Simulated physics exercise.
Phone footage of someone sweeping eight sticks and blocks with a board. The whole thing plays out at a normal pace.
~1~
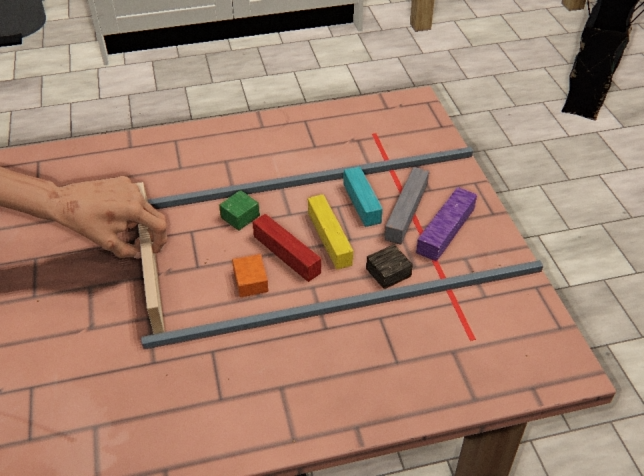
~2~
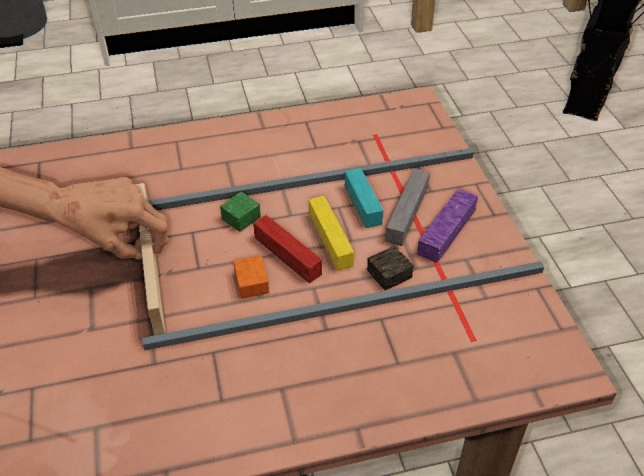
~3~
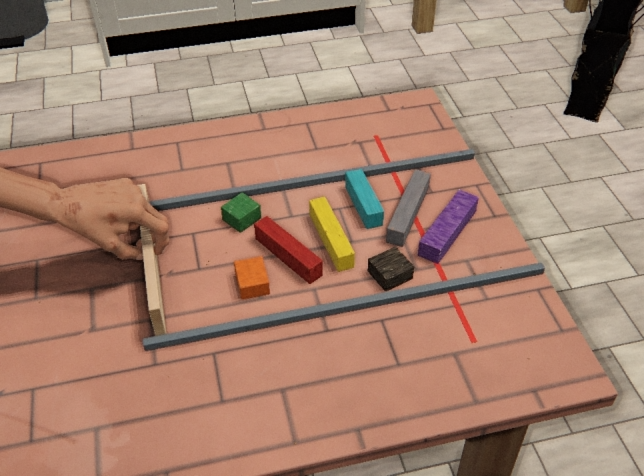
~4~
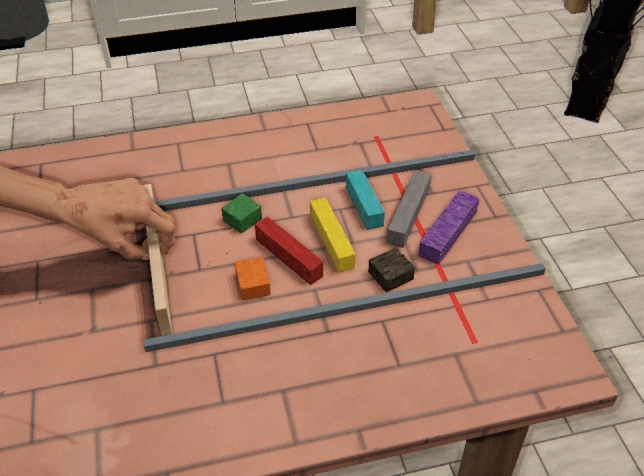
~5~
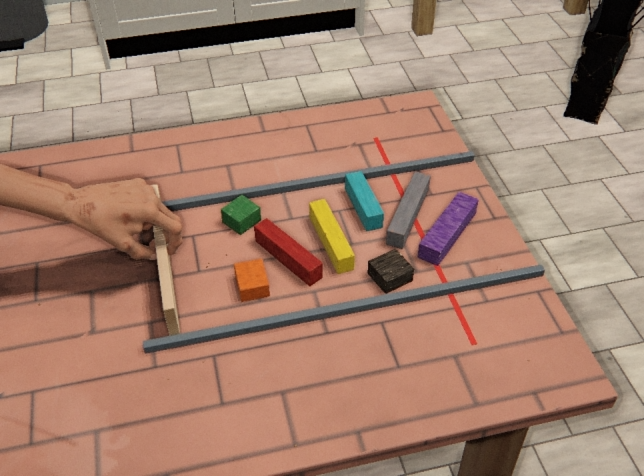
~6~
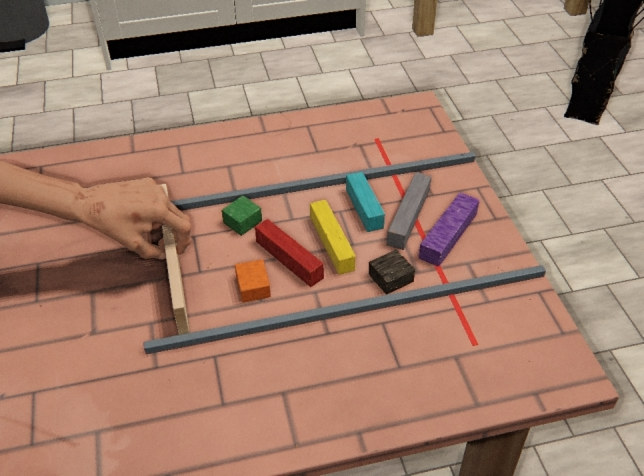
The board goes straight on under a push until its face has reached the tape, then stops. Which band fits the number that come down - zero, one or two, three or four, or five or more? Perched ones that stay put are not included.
The band that fits is zero.
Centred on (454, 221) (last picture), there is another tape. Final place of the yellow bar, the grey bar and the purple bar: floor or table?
Taking each: The yellow bar holds its spot, the grey bar topples, the purple bar topples.
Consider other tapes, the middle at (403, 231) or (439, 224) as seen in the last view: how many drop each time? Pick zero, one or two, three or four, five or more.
First tape: None at all; second: 1 or 2.
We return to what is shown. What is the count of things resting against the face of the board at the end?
Counting them up gives 3.
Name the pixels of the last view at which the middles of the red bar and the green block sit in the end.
The red bar stops around (446, 218); the green block around (417, 186).
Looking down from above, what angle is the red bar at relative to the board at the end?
It is near 30° out of line.
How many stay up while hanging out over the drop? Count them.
The count would be 2.
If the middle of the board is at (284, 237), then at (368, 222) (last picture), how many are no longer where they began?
The number moved is 4 and then 8.
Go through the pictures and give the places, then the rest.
In the first frame, purple bar (447, 223); grey bar (407, 204); turquoise bar (362, 196); board (149, 255); tape (417, 223).
In the second frame, grey bar (408, 206); orange block (251, 277).
In the third frame, turquoise bar (364, 198); green block (241, 213).
In the fourth frame, purple bar (449, 226); black block (391, 270).
In the fifth frame, grey bar (409, 209); red bar (288, 252).
In the sixth frame, purple bar (450, 229); grey bar (410, 210); turquoise bar (365, 201); board (173, 256); tape (419, 228).
Soon after, none off yet; purple bar at rest near (450, 229); grey bar at rest near (410, 210); turquoise bar at rest near (365, 201).
Then, none off yet; purple bar moving near (453, 229); grey bar moved a little near (427, 201); turquoise bar moved a little near (390, 194).
At rest, the number that fall off is zero.
